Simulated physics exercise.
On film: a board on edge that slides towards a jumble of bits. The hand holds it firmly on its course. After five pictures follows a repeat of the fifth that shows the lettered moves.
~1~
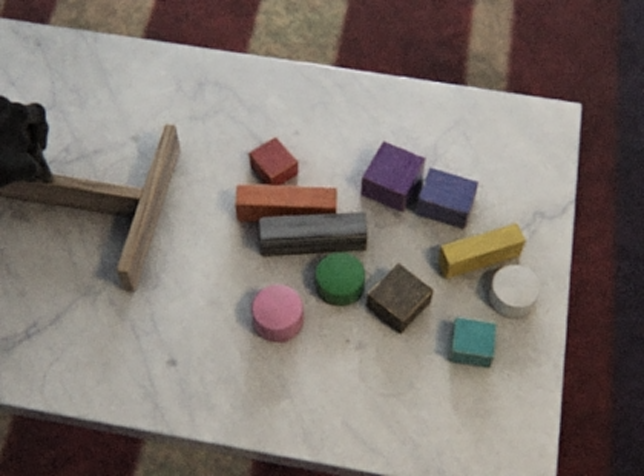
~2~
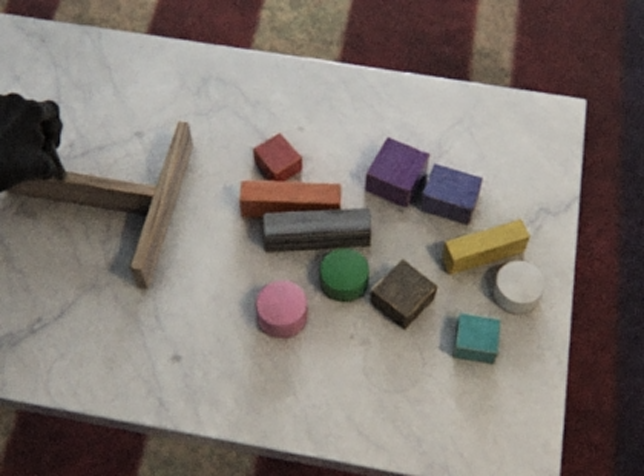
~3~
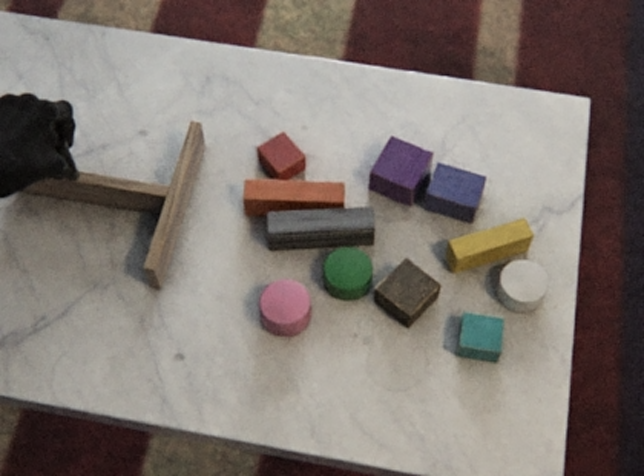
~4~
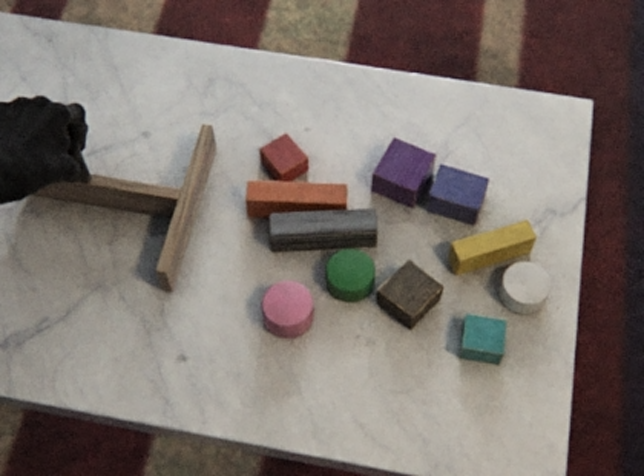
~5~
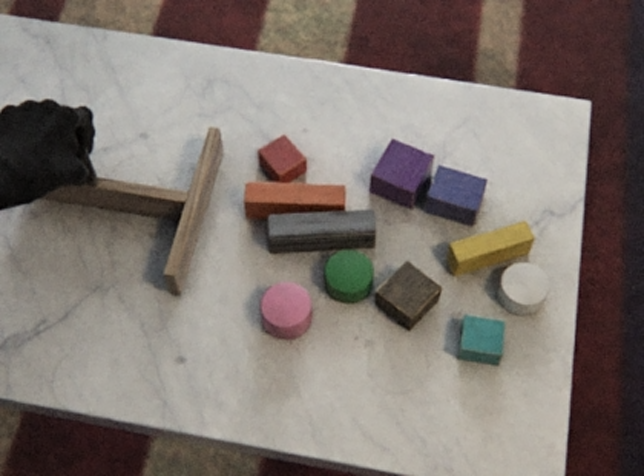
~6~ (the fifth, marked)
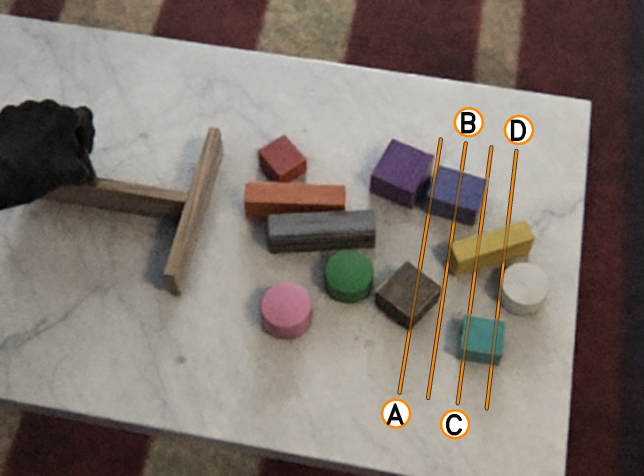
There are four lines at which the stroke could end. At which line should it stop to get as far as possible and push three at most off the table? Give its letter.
Up to line D.
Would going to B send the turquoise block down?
No.
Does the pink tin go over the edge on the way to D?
By then, no.
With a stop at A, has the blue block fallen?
No.
On the marked copy, A at (422, 257); B at (448, 261); C at (476, 266); D at (503, 270).
Following D. Soon after the start, board (303, 216); pink tin (314, 318); red block (350, 173).
Later, board (415, 234); white tin (567, 312); yellow bar (549, 259).
In the end, board (503, 248); yellow bar over the edge; blue block over the edge; three fallen.
As for the rest, A is within the limit but short; B is within the limit but short; C is within the limit but short.
